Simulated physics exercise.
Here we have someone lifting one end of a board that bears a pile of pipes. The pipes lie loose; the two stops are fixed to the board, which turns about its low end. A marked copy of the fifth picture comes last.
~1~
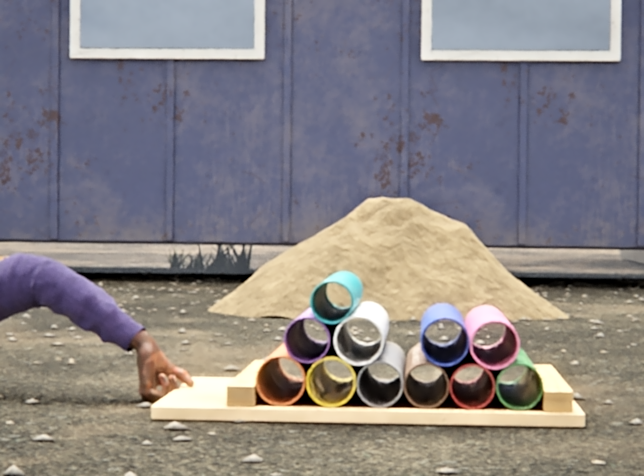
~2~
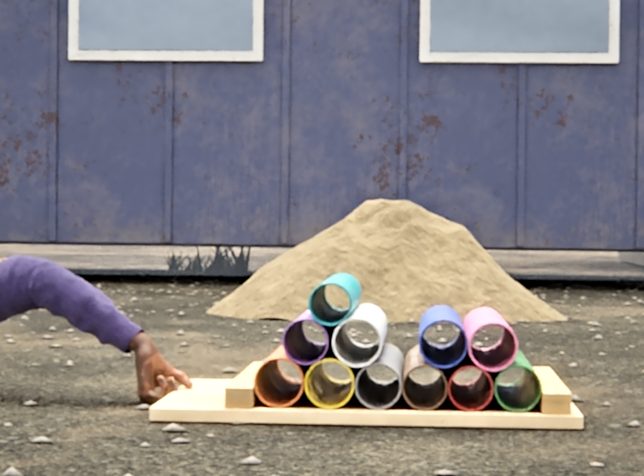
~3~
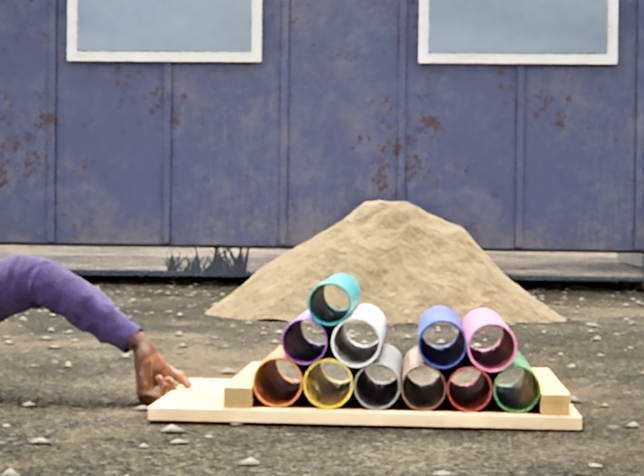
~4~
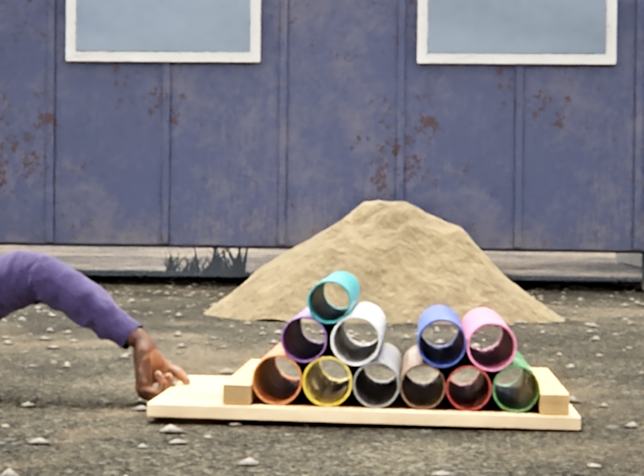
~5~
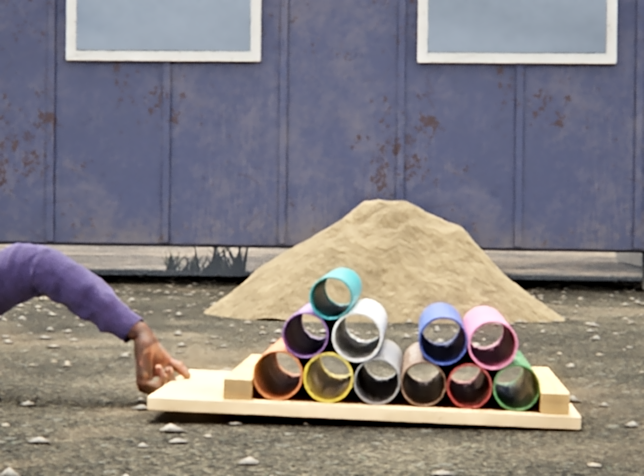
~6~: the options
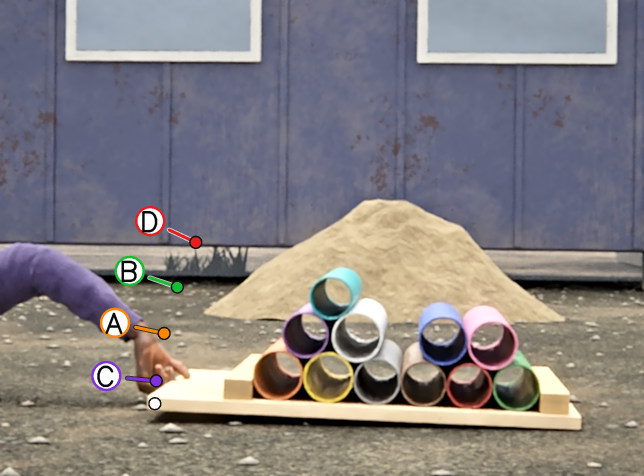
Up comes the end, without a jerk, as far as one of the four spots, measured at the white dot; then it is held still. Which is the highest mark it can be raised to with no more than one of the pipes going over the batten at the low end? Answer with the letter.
B is the limit.
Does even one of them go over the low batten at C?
No, at C.
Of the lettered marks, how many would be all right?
The number is three.
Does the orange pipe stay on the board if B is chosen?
Yes, with B.
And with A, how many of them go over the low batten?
With A, none.
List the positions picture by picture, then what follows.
In the first frame, red pipe (472, 387); green pipe (520, 387); pink pipe (494, 344).
In the second frame, pink pipe (493, 346); white pipe (357, 343).
In the third frame, board (368, 392); orange pipe (278, 382); purple pipe (305, 342); yellow pipe (328, 384).
In the fourth frame, board (367, 391); orange pipe (277, 380); yellow pipe (328, 382).
In the fifth frame, board (368, 387); orange pipe (278, 375); yellow pipe (328, 377).
On the marked copy, A at (164, 333); B at (178, 287); C at (156, 381); D at (196, 242); the white dot at (155, 404).
Following B. Soon after the start, board at 13°.
Later, board at 18°.
In the end, board at 18°, one over the low batten (pink).
As for the rest, A none over the low batten; C none over the low batten; D four over the low batten (pink, white, blue, turquoise).
